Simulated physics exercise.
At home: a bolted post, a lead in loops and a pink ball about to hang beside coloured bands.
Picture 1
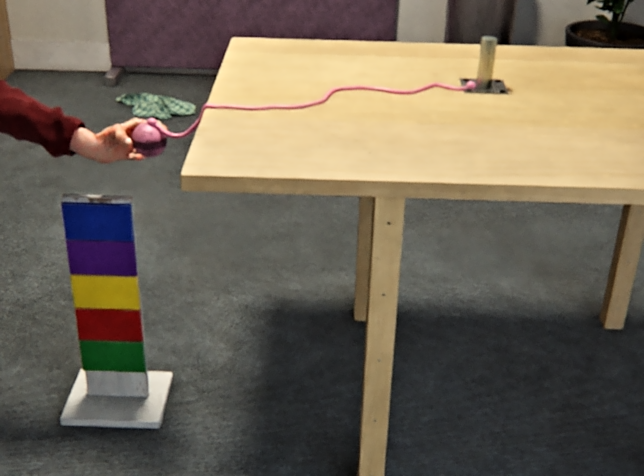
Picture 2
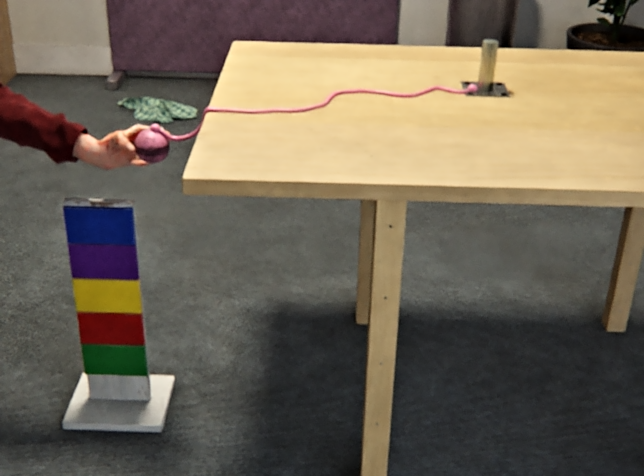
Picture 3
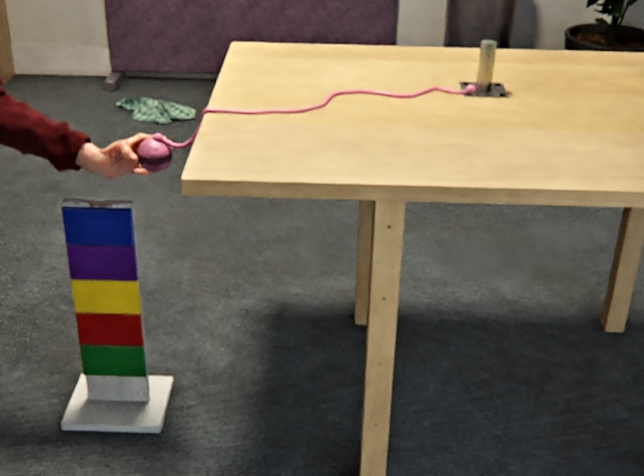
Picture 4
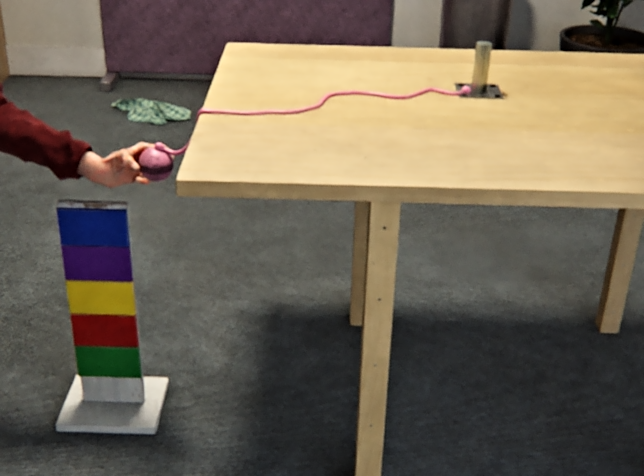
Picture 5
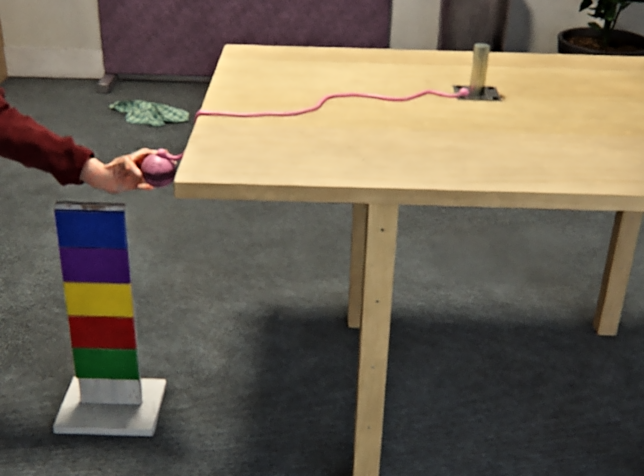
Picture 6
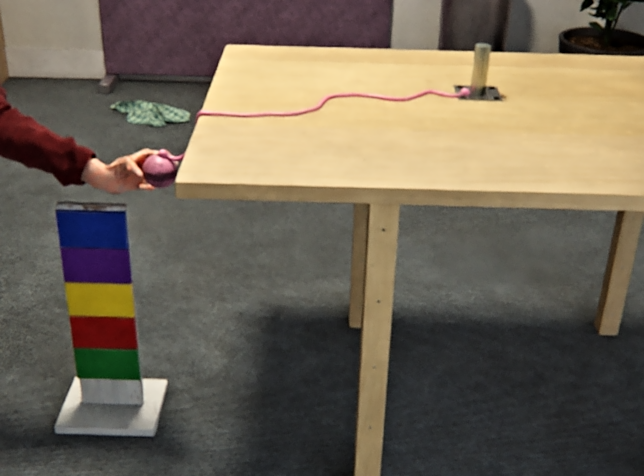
In a room with dark grey carpet, a pale wooden table is seen from the front and slightly above, with the camera shifting very slightly. A pink cord lies in loose bends across the tabletop from a short upright post to a pink ball, held by a hand in a dark red sleeve above a stand banded blue, purple, yellow, red and green. The hand moves the ball slightly right and down to the table's left edge, then keeps almost still.
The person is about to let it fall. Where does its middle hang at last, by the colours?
The blue one.
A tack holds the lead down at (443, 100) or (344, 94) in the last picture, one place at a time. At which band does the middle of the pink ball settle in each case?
Taking them in turn: Blue; blue.
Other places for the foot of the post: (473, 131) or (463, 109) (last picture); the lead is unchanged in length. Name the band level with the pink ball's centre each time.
Taking them in turn: Purple; purple.
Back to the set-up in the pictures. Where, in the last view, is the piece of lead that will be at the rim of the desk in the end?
That spot is around (242, 116).
A little later, ball near (190, 227); level with blue.
Next, ball near (197, 232); level with blue.
Later still, ball near (220, 232); level with blue.
When it is over, ball near (211, 235); level with blue. The lead holds its middle at blue.
